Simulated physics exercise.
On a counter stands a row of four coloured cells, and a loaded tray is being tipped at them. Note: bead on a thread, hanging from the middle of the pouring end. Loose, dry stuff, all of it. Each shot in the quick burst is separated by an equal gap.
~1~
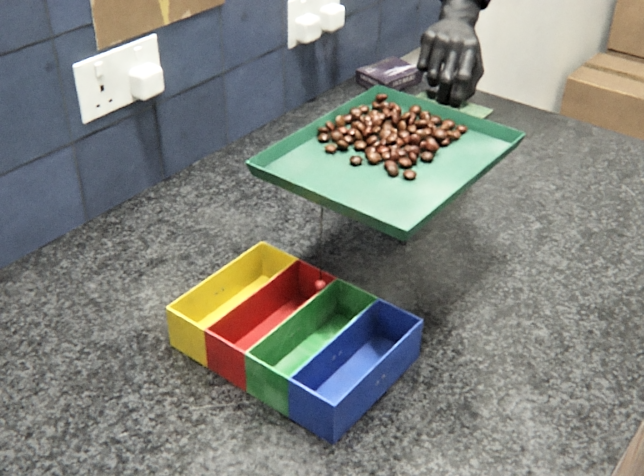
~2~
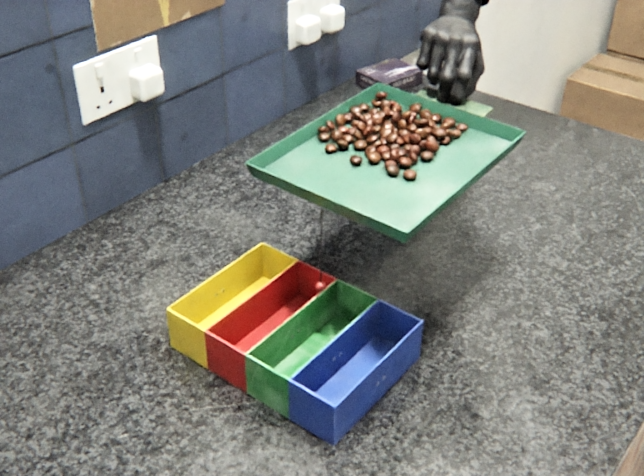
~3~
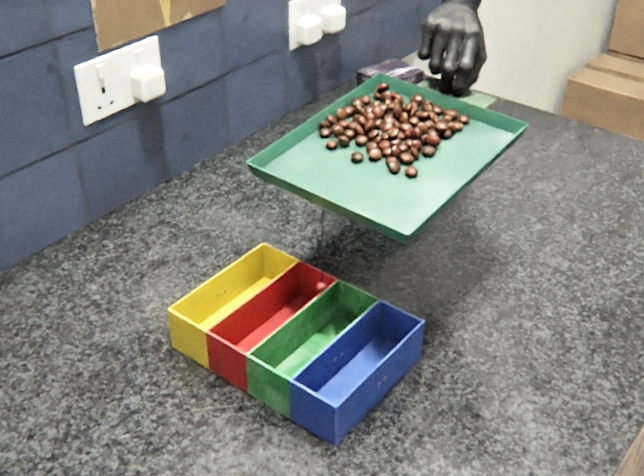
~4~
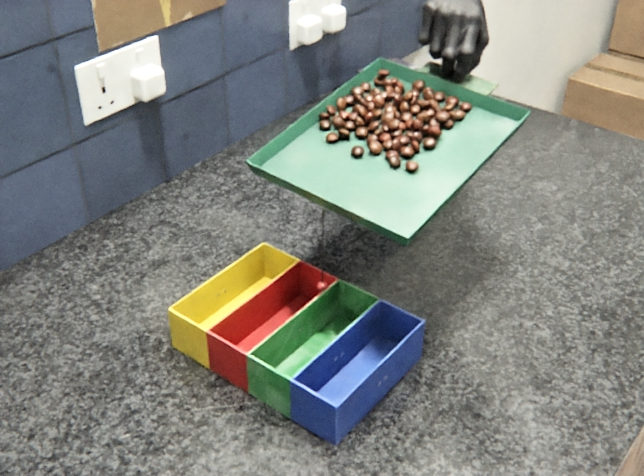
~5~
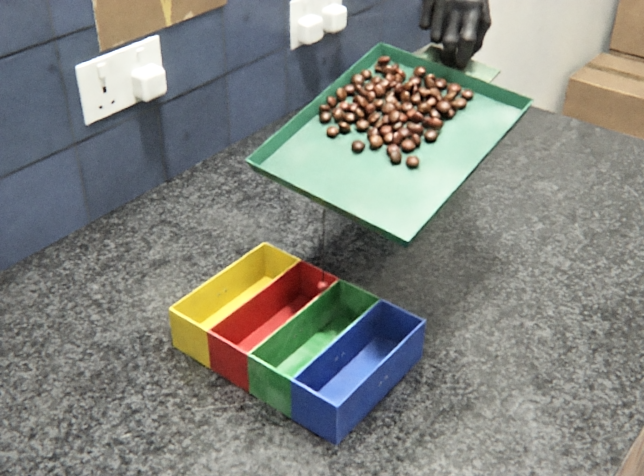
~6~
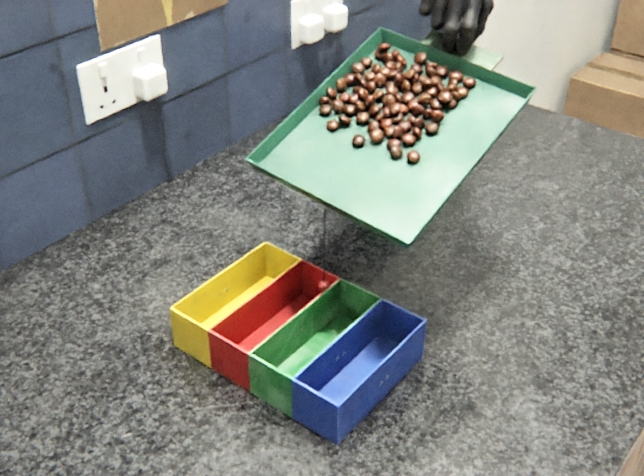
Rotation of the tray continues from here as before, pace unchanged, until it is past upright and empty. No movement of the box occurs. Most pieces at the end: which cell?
Blue.
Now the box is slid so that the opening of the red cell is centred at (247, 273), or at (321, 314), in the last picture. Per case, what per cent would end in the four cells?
In order, about 30 and 90 in a hundred.
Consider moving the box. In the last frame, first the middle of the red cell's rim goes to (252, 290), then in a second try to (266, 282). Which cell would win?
The blue one, then that blue cell.
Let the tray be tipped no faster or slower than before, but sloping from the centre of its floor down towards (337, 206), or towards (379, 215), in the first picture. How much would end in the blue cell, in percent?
About 20 % and about 60 %.
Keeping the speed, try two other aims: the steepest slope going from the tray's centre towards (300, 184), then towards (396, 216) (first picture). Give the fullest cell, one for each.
Yellow, then the blue one.
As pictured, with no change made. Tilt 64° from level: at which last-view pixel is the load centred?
Somewhere about pixel (357, 214).
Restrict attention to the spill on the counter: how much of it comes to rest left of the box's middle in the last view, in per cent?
Estimate: About 20 percent.
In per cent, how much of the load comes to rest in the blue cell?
Around 50 in every hundred pieces.
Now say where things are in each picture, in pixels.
Corners of the pouring end near (252, 161) and (406, 226), level; middle of the load near (394, 134), flat chocolate drops; bead on its thread near (320, 285); yellow cell near (187, 333); red cell near (226, 356); green cell near (267, 381); blue cell near (312, 407), in the first frame.
Corners of the pouring end near (252, 162) and (406, 228), level; middle of the load near (394, 133), in the second frame.
Corners of the pouring end near (252, 162) and (407, 230), tipped barely, lowest at the right corner; middle of the load near (396, 127), in the third frame.
Corners of the pouring end near (252, 160) and (407, 233), tipped a little, lowest at the right corner; middle of the load near (396, 117), in the fourth frame.
Corners of the pouring end near (252, 159) and (407, 235), tipped a little, lowest at the right corner; middle of the load near (397, 108), in the fifth frame.
Corners of the pouring end near (252, 158) and (407, 238), tipped clearly, lowest at the right corner; middle of the load near (398, 100); yellow cell near (191, 334); red cell near (230, 357); green cell near (271, 381); blue cell near (315, 408), in the sixth frame.
Shortly afterwards, tray tipped steeply; the bulk on the tray; near a quarter falling or outside the box.
Next, tray tipped past a quarter turn; near a quarter on the tray; near a third in the blue cell; near a quarter in the green cell; a little in the red cell; near a quarter falling or outside the box.
Some moments later, tray tipped past a quarter turn; near half in the blue cell; near a third in the green cell; a little in the red cell; a little falling or outside the box.
In the end, tray tipped past a quarter turn; near half in the blue cell; near a third in the green cell; a little in the red cell; none at all in the yellow cell; a little outside the box.
